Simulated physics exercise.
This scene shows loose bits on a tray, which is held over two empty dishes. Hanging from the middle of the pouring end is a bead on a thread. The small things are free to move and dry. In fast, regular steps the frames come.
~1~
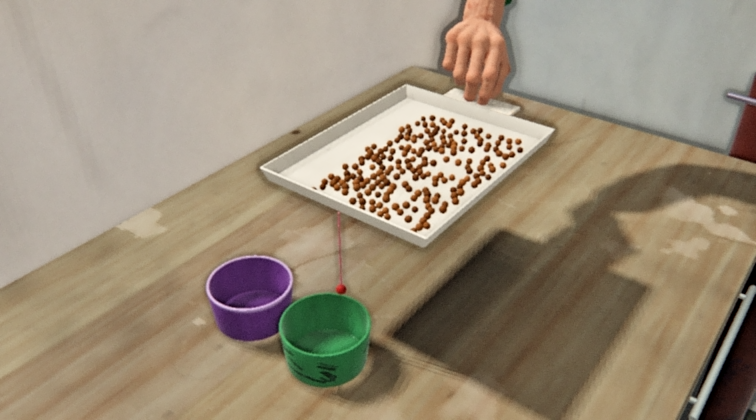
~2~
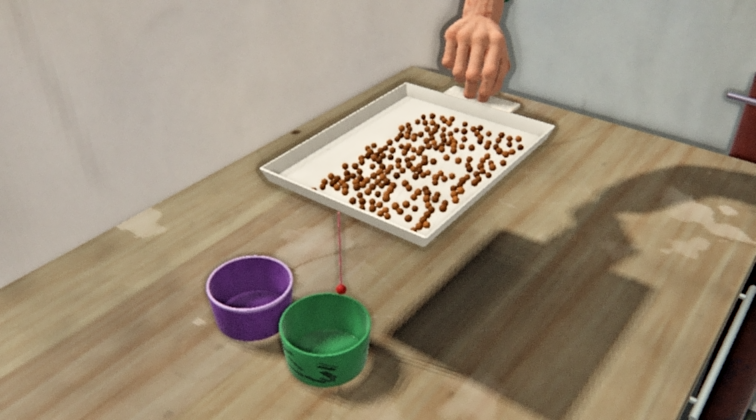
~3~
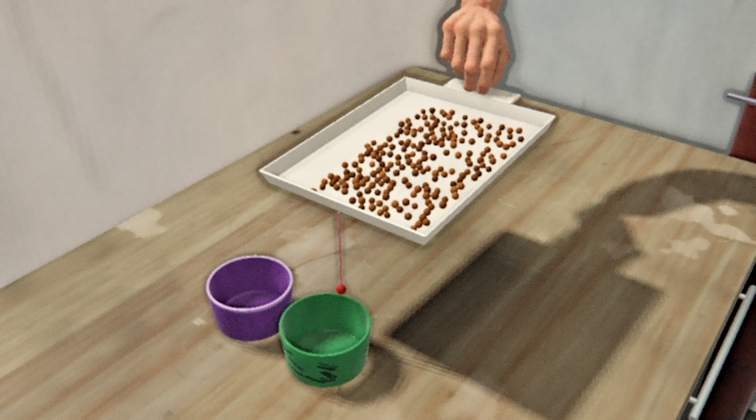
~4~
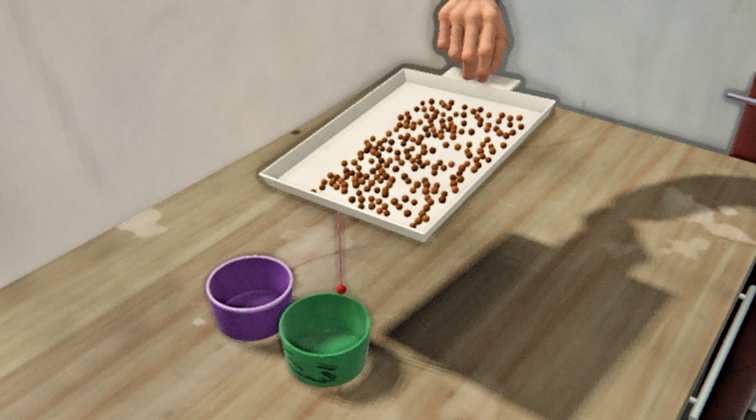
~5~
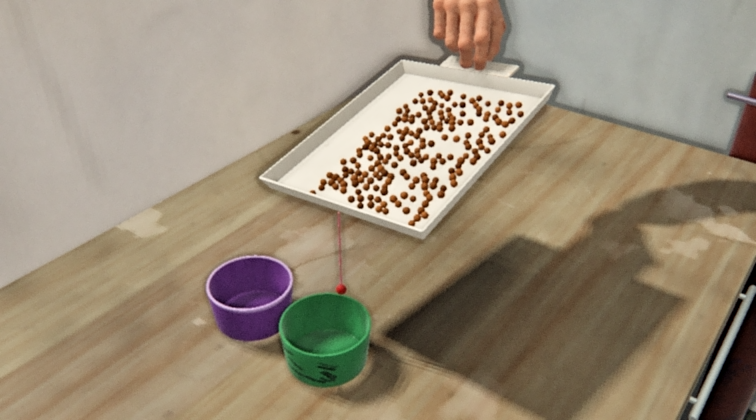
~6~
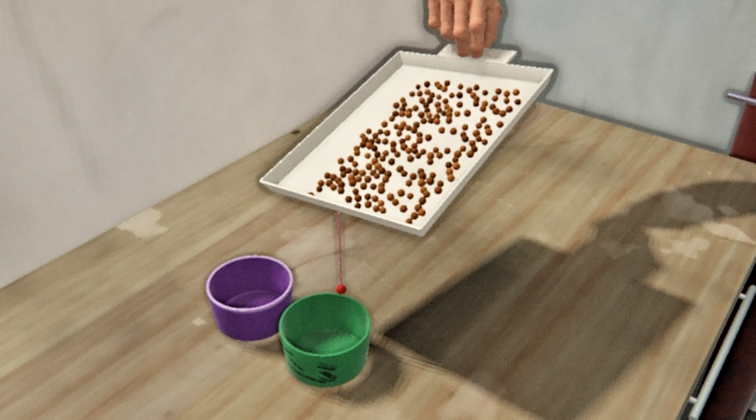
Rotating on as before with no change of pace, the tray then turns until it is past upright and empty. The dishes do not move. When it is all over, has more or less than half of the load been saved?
The amount caught is going to be bigger than the amount missed.
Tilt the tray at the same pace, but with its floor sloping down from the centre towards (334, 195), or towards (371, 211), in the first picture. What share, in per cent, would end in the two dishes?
Shares: 80 %, then 40 %.
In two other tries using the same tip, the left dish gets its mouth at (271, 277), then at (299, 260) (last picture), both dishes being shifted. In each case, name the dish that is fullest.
Result, try one: The left of the two; try two: The left of the two.
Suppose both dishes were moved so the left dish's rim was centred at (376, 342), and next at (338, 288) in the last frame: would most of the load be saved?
So that's a lesser portion the first time round, a lesser portion the second.
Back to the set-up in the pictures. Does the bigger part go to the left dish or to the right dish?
Winner, as observed: The left-positioned one.
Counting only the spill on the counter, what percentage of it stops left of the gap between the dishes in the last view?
Near 30 %.
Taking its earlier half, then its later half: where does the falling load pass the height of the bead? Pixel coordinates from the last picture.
Initially about (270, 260); subsequently about (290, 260).
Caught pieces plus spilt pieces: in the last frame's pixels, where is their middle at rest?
Somewhere close to (264, 307) in the last picture.
Soon after the last picture, tray tipped steeply; most on the tray; a small part in the left dish; a stray few outside both; a small part in the air.
A little later, tray tipped right over; a stray few on the tray; a small part in the right dish; about two thirds in the left dish; about a quarter outside both; a small part in the air.
Later still, tray tipped past a quarter turn; a small part in the right dish; about two thirds in the left dish; about a third outside both.
At rest, tray tipped past a quarter turn; a small part in the right dish; about two thirds in the left dish; about a third outside both.
